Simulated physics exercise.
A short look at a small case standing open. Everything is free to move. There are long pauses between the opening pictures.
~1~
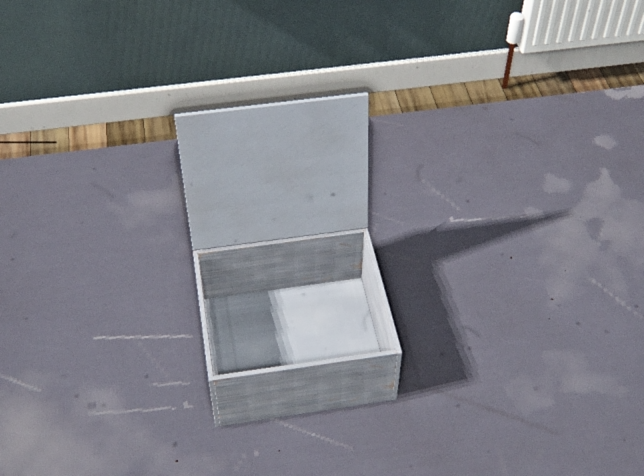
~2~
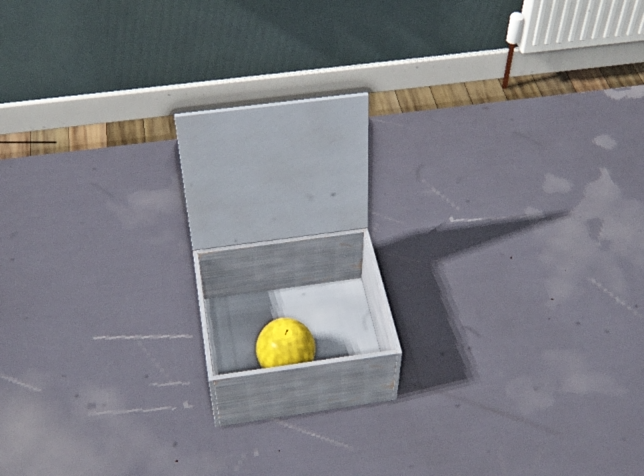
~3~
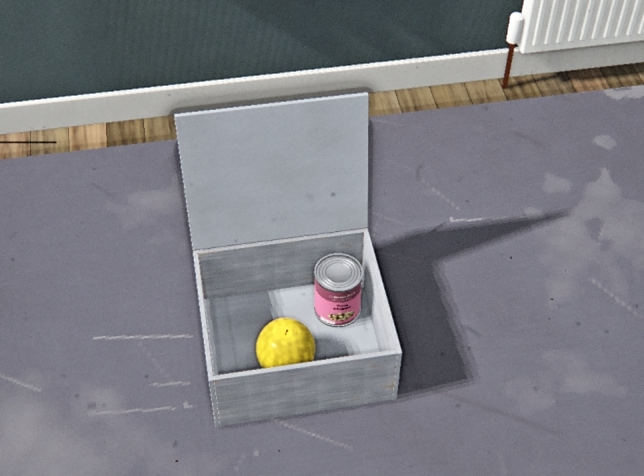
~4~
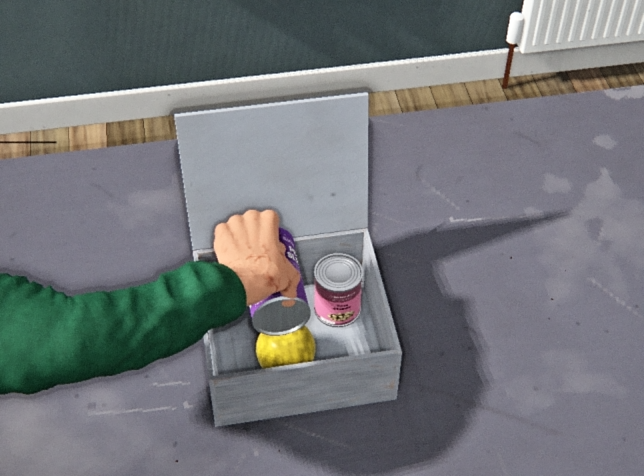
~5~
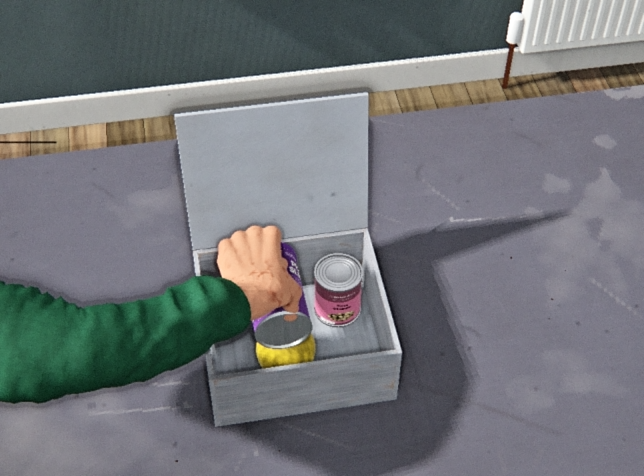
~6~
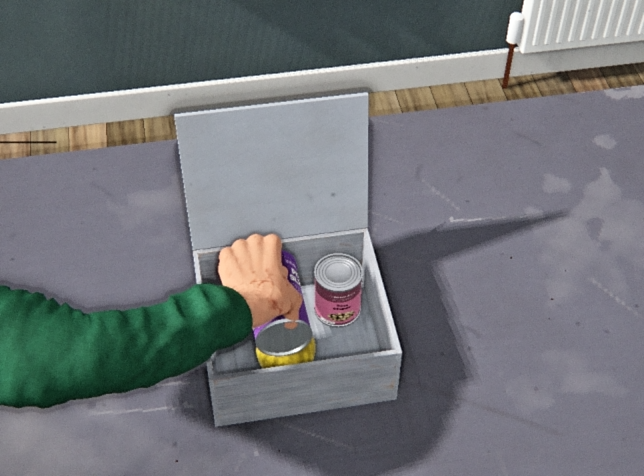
An open pale grey box with its lid raised sits on a worn purple-grey floor, seen from above at a fixed angle, with a dark green wall and white radiator behind. First it is empty, then a bumpy yellow ball is inside near the front, then a pink tin at the right. A green-sleeved arm reaches in from the left and lowers a purple tin into the left side, still gripping it.
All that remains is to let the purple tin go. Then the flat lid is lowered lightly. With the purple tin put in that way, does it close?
The lid stays ajar.
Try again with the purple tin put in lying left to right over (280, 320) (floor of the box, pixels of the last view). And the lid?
Then it stays ajar.
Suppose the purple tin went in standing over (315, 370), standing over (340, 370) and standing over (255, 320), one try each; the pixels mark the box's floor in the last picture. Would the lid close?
First, it closes; second, it is held up; third, it stays ajar.
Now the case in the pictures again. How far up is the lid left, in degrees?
Some 35° above the rim.
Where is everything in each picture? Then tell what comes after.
In the first frame, the last thing is not in view yet.
In the second frame, the last thing is not in view yet.
In the third frame, the last thing is not in view yet; pink tin (338, 291).
In the fourth frame, coming down; pink tin (338, 291).
In the fifth frame, coming down; pink tin (338, 291).
In the sixth frame, put in, still held; pink tin (338, 291).
Then, 0.40 s on from there, purple tin shifted about its own width near (254, 292); yellow apple shifted a little.
Then, 1.00 s on from there, lid starting down; purple tin shifted about its own width near (265, 299); yellow apple shifted a little.
Then, 1.40 s on from there, lid 72° above the rim; purple tin shifted about its own width near (266, 297); yellow apple shifted a little.
Then, 1.80 s on from there, lid 41° above the rim; purple tin shifted about its own width near (266, 297); yellow apple shifted a little.
In the end, lid 33° above the rim; moved from the start, purple tin; the other 2 unmoved. At the end, from the last picture's camera, purple tin near (266, 297).
